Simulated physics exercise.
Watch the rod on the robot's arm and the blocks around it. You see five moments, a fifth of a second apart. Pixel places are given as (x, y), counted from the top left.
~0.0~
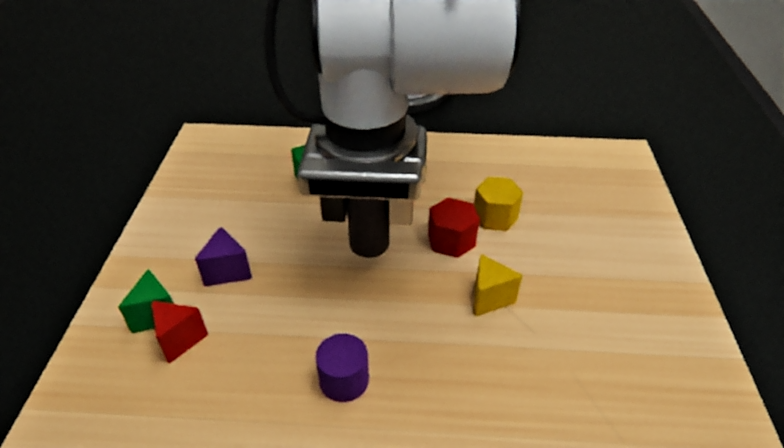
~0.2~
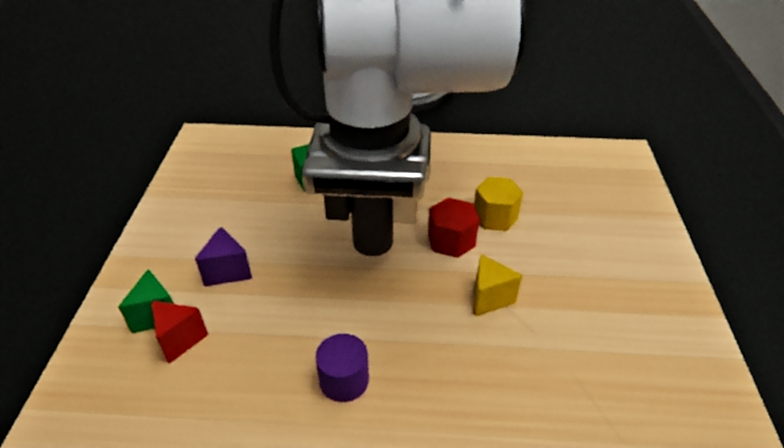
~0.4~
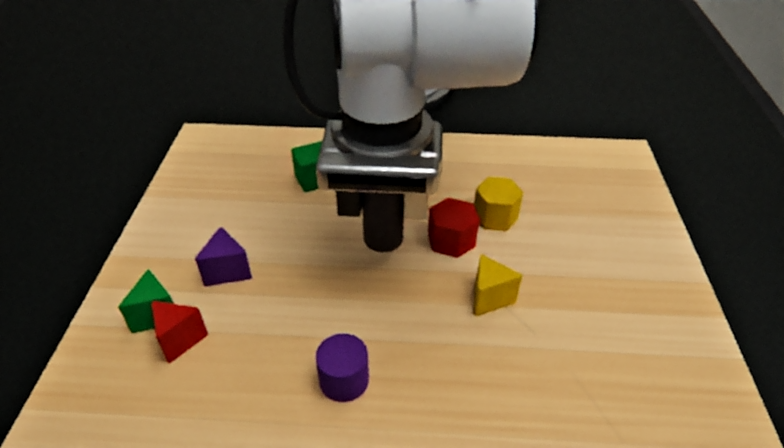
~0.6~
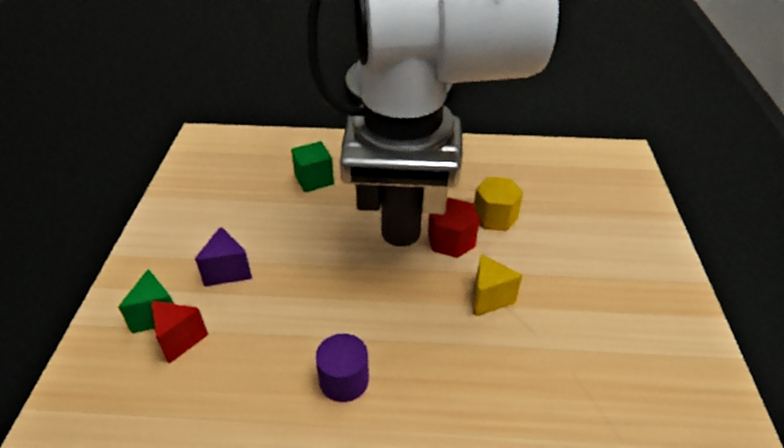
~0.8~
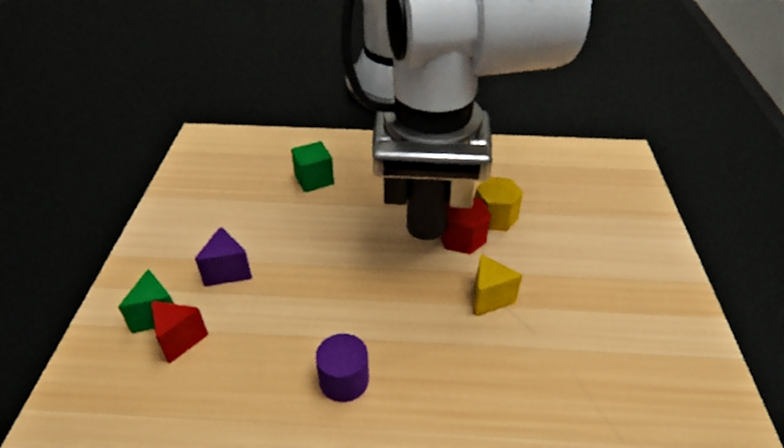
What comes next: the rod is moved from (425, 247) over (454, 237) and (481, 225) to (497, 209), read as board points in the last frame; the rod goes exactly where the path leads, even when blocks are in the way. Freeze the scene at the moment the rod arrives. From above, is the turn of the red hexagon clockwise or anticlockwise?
Short answer: Clockwise.
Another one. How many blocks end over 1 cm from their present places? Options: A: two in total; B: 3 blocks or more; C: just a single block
A - two in total.
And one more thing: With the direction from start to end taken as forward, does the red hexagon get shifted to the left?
It seems not.
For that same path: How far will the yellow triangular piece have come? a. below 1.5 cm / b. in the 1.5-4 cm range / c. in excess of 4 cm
(a)
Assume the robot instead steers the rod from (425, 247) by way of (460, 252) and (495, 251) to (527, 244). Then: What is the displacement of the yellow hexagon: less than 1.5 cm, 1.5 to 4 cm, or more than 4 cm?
It shifts by more than 4 cm.
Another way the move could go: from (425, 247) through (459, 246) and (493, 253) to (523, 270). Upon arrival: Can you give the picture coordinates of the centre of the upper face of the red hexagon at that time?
Put as a pixel place, it's (524, 205).
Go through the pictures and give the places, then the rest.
In the first picture, rod's lower end at (369, 244); red hexagon at (454, 213); yellow triangular piece at (495, 272); yellow hexagon at (500, 190).
In the second picture, rod at (373, 243); blocks still.
In the third picture, rod at (383, 239); blocks still.
In the fourth picture, rod at (401, 233); blocks still.
In the fifth picture, rod at (426, 227); red hexagon at (465, 210); yellow triangular piece at (495, 272); yellow hexagon at (500, 190).
What follows on the original path. One third of the way, rod at (457, 217); red hexagon at (496, 202); yellow hexagon at (522, 180), turned 20° anticlockwise.
Two thirds of the way, rod at (484, 205); red hexagon at (526, 197); yellow hexagon at (536, 173), turned 40° anticlockwise.
At the end, rod at (501, 189); red hexagon at (541, 194), turned 30° clockwise; yellow triangular piece still; yellow hexagon at (545, 167), turned 55° anticlockwise.
